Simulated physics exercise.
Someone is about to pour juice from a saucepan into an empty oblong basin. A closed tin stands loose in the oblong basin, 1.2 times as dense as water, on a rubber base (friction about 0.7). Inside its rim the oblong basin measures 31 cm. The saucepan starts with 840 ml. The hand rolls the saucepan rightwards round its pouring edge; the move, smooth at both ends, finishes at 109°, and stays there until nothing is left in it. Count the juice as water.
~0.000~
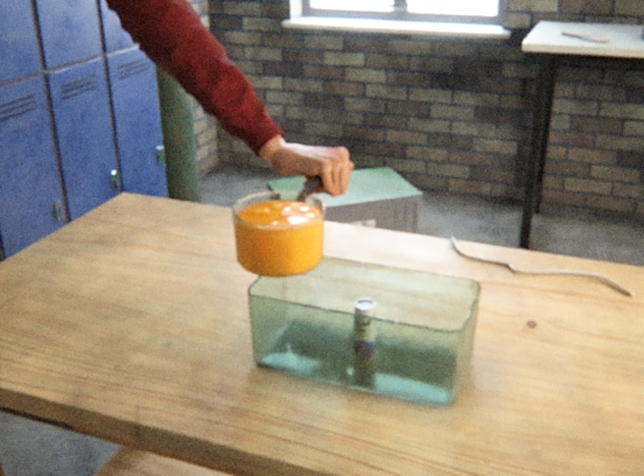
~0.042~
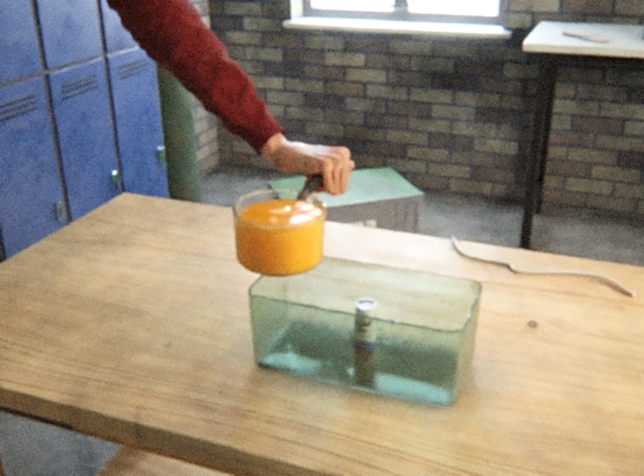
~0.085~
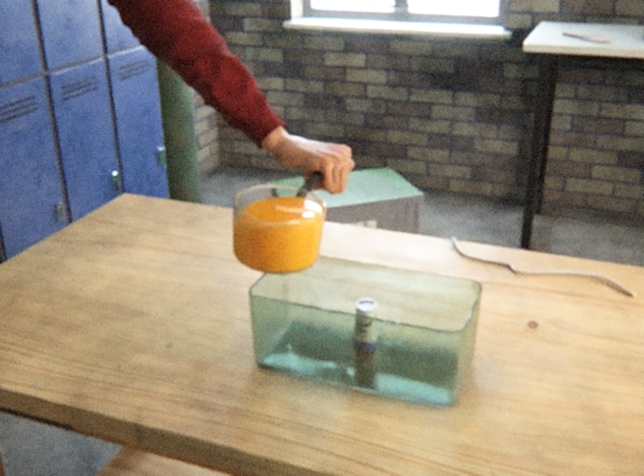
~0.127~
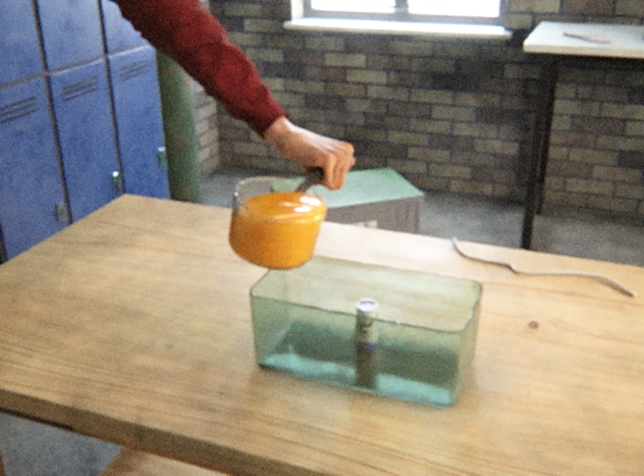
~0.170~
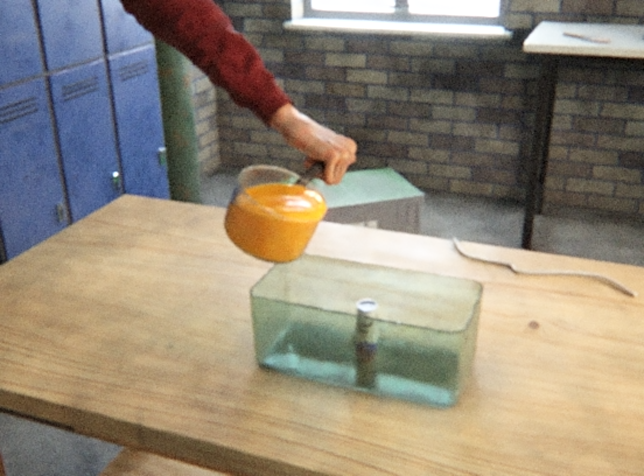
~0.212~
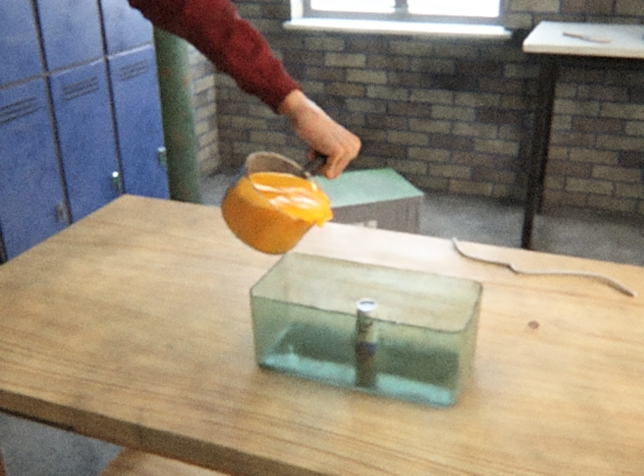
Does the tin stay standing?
The tin stays up.
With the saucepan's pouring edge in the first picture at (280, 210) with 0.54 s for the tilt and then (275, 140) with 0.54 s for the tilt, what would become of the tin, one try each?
First it falls; then it stays up.
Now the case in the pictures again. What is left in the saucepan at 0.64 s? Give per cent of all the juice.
About 4 per cent.
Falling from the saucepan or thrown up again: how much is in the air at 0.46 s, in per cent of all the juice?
About 46 per cent.
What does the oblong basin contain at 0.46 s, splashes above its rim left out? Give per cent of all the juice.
Near 10 in a hundred.
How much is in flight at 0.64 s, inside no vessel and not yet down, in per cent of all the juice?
Some 14 per cent.
Then, 0.46 s in, the tilt is 103° and 44 per cent is still to pour; the tin stands where it began.
Then, 0.64 s in, the tilt is 109° and 4 per cent is still to pour; the tin stands where it began.
Then, 0.83 s in, the tilt is 109° and 0 per cent is still to pour; the tin stands where it began.
Then, 1.04 s in, the tilt is 109° and 0 per cent is still to pour; the tin stands where it began.
Finally, the tin stands where it began.
